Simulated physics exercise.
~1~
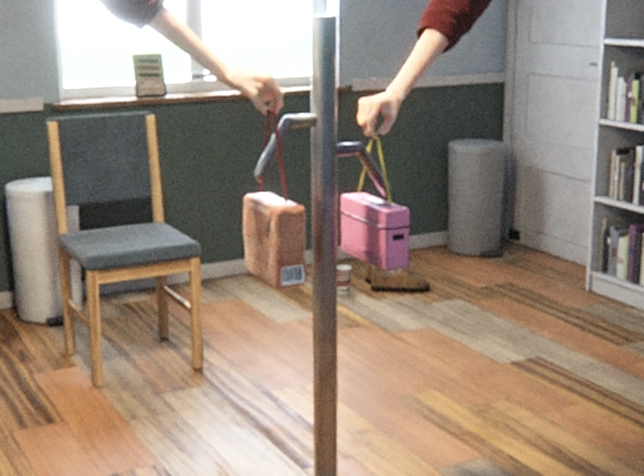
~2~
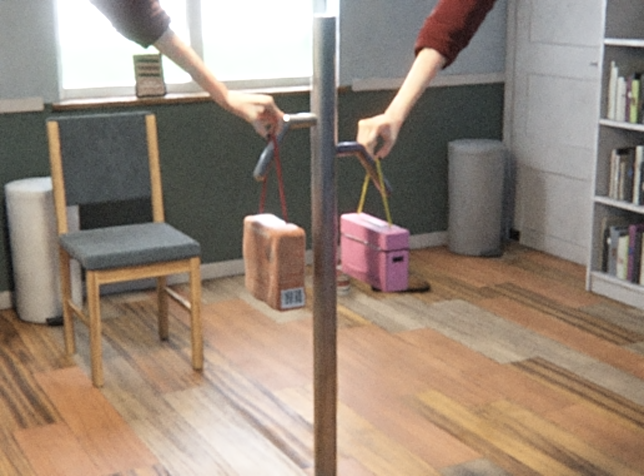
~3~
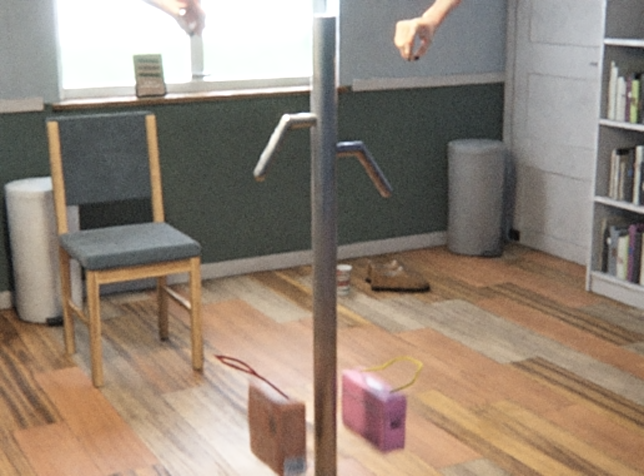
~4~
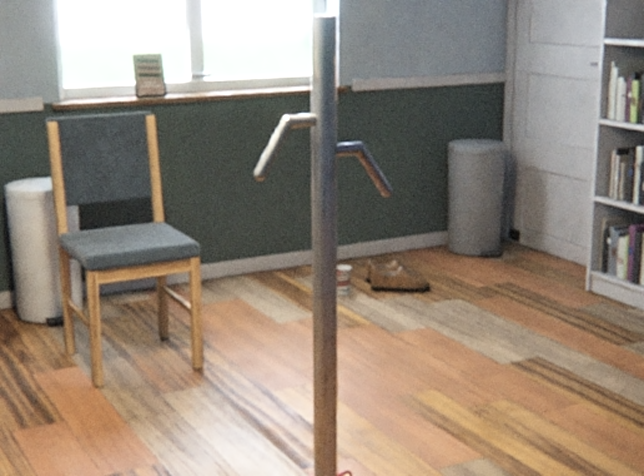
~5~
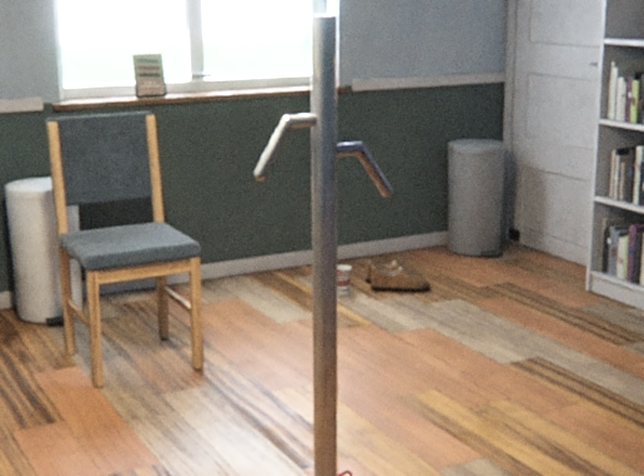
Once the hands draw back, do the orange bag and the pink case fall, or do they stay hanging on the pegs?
Both of them fall. The orange bag drops to the floor and the pink case comes down as well, leaving the two pegs empty.
